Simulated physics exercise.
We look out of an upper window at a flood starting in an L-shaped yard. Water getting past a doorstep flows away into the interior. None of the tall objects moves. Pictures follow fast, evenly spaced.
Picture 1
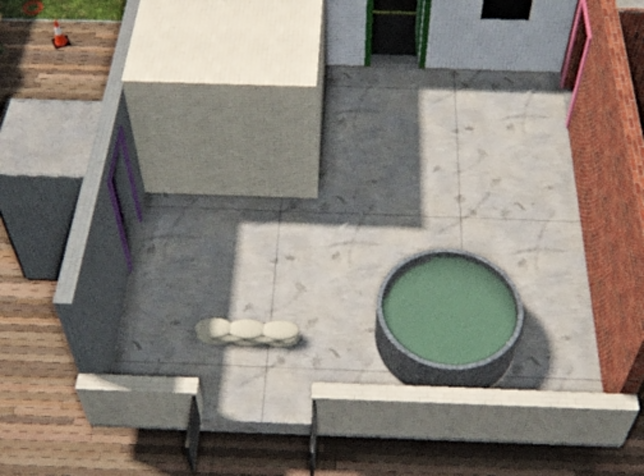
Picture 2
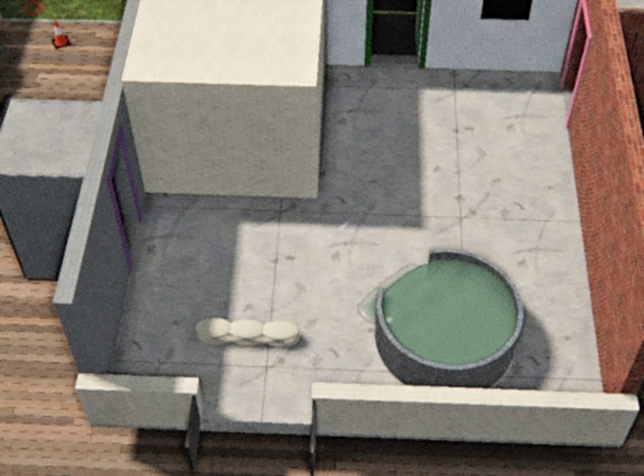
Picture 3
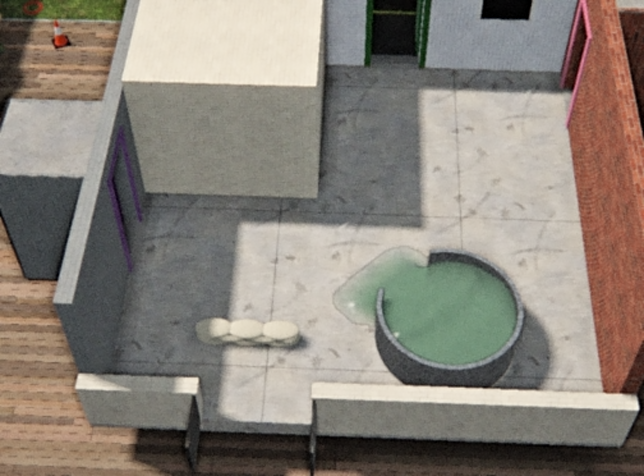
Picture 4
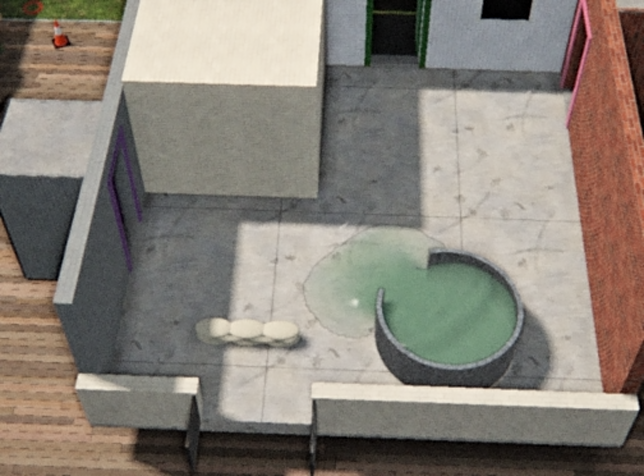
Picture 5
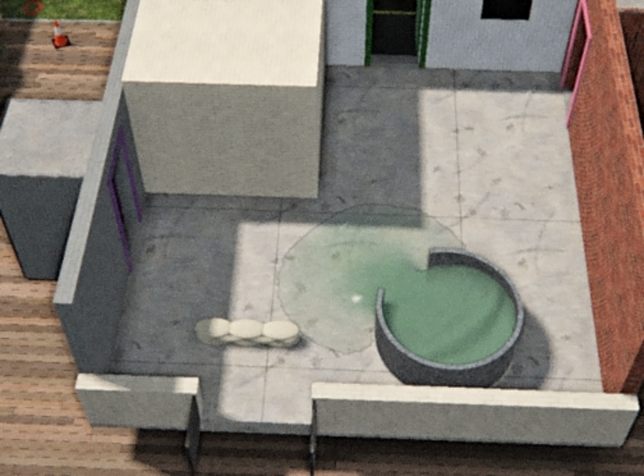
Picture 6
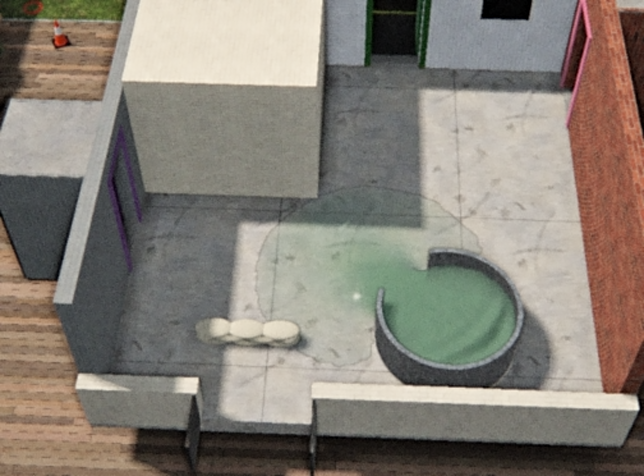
A round grey pool of green water stands at the right of a paved, walled yard, seen from high above. A big cream block fills the back left, a row of pale sandbags lies near the front, a purple frame marks the left wall, and brick rises at right. The pool's upper-left side opens and green water pours out, spreading leftward and back in a thinning sheet, while the camera stays still.
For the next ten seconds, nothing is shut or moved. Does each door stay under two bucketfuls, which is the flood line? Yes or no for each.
Purple door - no, it floods; pink door - no, it floods; green door - no, it floods.
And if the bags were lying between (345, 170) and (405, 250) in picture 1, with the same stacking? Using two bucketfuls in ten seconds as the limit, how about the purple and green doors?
As for the purple door, it exceeds it; as for the green door, it remains beneath it.
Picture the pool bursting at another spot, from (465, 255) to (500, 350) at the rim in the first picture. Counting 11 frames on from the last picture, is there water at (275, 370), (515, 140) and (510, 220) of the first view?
Bone-dry, submerged, submerged.
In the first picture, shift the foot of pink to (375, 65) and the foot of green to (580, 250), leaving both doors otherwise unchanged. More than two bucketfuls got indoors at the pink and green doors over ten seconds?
Note: Pink door breaks the limit; green door keeps within limits.
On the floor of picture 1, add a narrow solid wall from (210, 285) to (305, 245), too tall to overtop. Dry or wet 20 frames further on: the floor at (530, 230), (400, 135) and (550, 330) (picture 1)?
Listed order: Spared, swamped, spared.
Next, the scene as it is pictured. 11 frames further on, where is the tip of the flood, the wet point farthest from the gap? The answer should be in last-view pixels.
Somewhere around (334, 66).
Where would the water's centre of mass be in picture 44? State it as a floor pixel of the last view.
Around pixel (332, 247) of the last picture.
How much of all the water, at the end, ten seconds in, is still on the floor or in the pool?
Around 82 parts in a hundred.
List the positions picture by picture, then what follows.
In the first frame, still water in the pool at (449, 309).
In the second frame, the front is at (363, 311), out from the gap on the pool's far side.
In the third frame, the front is at (340, 303), out from the gap on the pool's far side.
In the fourth frame, water pours out on the pool's far side and has run to (311, 283).
In the fifth frame, water pours out on the pool's far side and has run to (290, 258).
In the sixth frame, water pours out on the pool's far side and has run to (277, 231).
A moment on, water covers 35 % of the floor; the purple door not reached, the pink door not reached, the green door not reached.
Next, water covers 45 % of the floor; the purple door under two buckets in, the pink door not reached, the green door not reached.
Then, water covers 50 % of the floor; the purple door over two buckets in, the pink door not reached, the green door over two buckets in.
Later, water covers 75 % of the floor; the purple door far over two buckets in, the pink door over two buckets in, the green door over two buckets in.
In the end, water covers 95 % of the floor; the purple door far over two buckets in, the pink door far over two buckets in, the green door over two buckets in.
